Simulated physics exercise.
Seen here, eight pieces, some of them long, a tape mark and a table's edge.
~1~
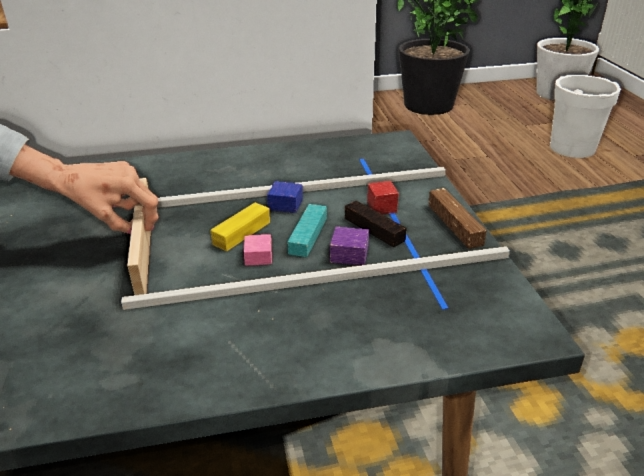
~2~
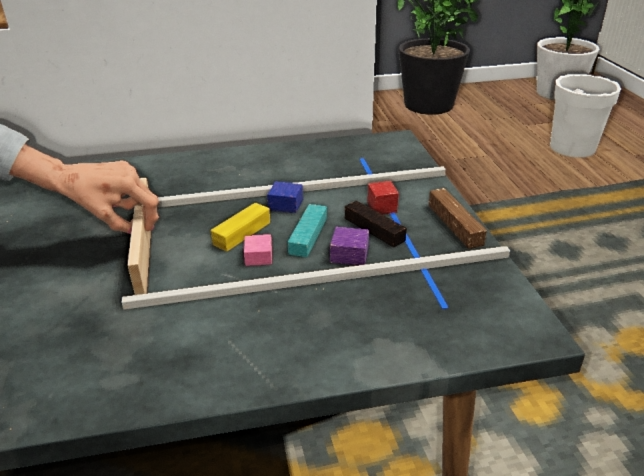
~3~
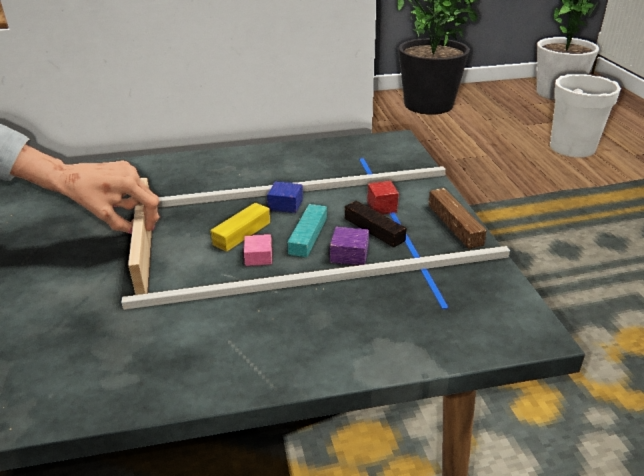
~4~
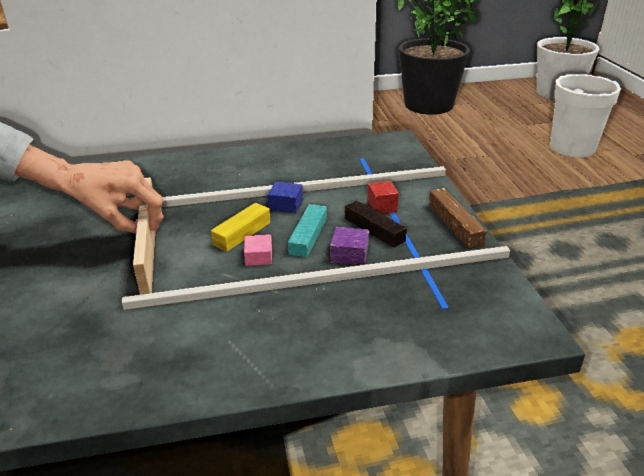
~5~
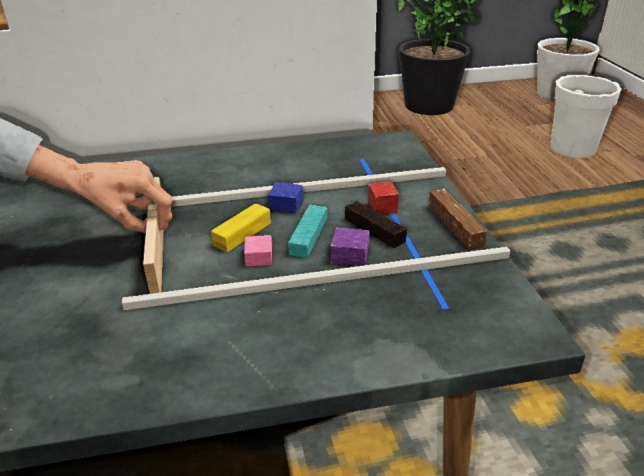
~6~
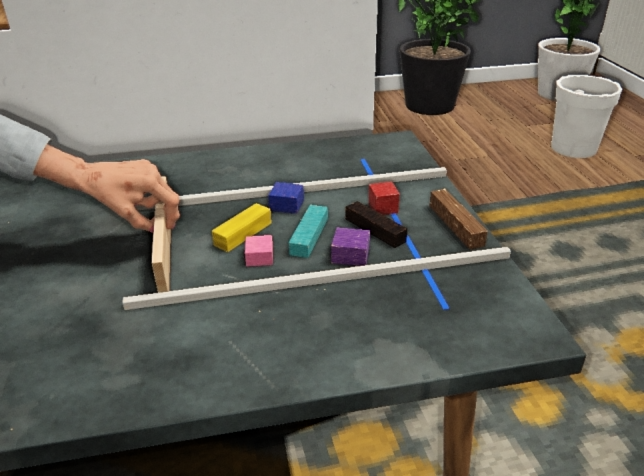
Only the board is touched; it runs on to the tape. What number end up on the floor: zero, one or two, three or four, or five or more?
The number that fall off is zero.
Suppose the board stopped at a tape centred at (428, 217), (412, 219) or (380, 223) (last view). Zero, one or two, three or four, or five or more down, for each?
For each place: Either one or two; either one or two; no fall at all.
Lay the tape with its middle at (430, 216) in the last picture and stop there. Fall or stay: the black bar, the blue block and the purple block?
The black bar falls, the blue block does not fall, the purple block is kept.
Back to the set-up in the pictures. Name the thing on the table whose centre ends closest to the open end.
That is the brown bar.
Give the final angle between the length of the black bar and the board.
Near 5 degrees.
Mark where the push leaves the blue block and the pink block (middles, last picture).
Near (393, 182) and (418, 230).
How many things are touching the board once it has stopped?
The number is 4.
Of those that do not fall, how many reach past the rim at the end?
It comes to 0.
A little later, none off yet; brown bar at rest near (457, 218); red block at rest near (384, 199); black bar at rest near (375, 224).
Next, none off yet; brown bar at rest near (457, 218); red block shifted about its own width near (410, 191); black bar shifted about its own width near (421, 220).
When it is over, the number that fall off is zero.
